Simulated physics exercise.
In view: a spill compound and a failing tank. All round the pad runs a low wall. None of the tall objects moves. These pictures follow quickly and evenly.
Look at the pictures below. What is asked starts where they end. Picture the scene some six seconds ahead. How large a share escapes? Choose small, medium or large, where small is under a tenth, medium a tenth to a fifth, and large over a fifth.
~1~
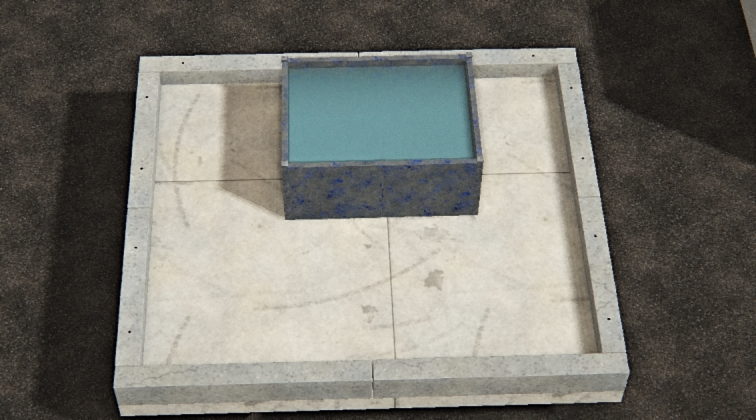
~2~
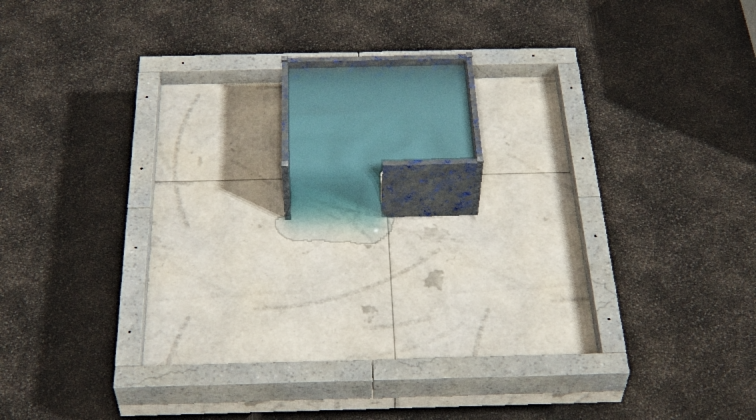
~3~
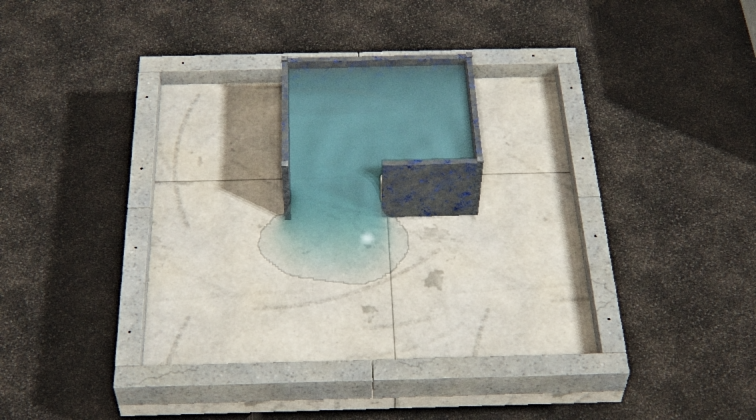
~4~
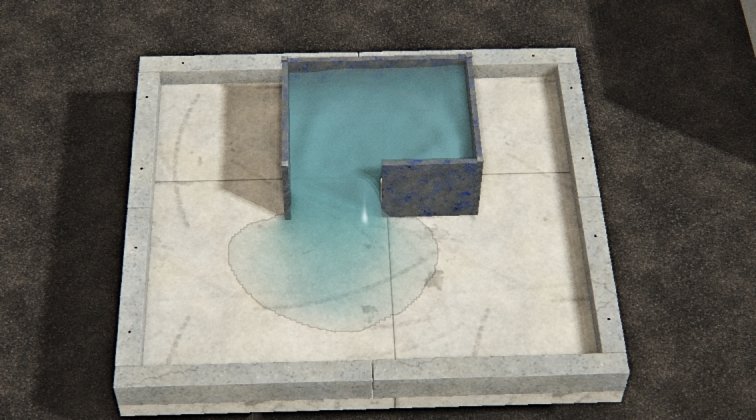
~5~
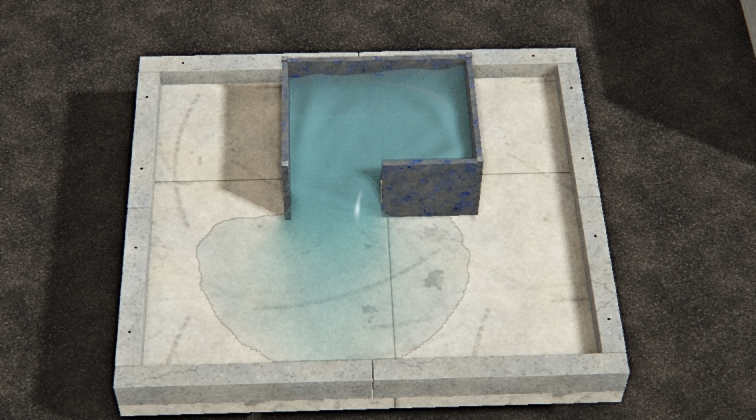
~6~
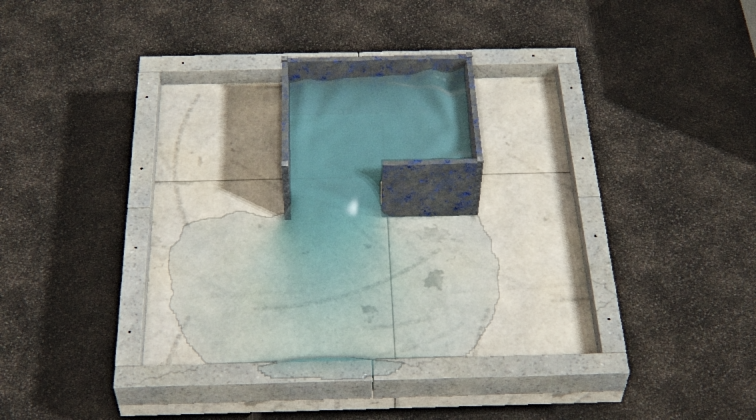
Medium.
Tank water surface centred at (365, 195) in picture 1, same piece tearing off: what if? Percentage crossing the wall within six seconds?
About 26 per cent.
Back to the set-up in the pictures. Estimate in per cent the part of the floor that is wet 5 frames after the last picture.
About 45 per cent.
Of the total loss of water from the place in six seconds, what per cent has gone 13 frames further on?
Working it through, I arrive at 80 per cent.
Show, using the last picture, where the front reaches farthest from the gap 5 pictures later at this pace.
Look around (587, 364).
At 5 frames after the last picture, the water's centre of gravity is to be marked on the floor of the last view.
Near (350, 226).
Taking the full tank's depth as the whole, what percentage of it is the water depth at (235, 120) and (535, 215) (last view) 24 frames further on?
About 6 and 8 per cent.
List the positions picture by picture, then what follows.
The first picture shows the water tank at (380, 114) is whole and still.
In the second picture, the front is at (286, 230), out from the gap at (336, 199).
In the third picture, water pours out at (336, 200) and has run to (369, 275).
In the fourth picture, the front is at (353, 324), out from the gap at (336, 201).
In the fifth picture, water pours out at (336, 201) and has run to a hidden place.
In the sixth picture, water pours out at (336, 201) and has run to a hidden place.
A moment on, water covers 40 % of the floor; the low wall has let 0 % over.
Next, water covers 45 % of the floor; the low wall has let 2 % over.
Then, water covers 55 % of the floor; the low wall has let 11 % over.
Later, water covers 80 % of the floor; the low wall has let 13 % over.
In the end, water covers 85 % of the floor; the low wall has let 13 % over.
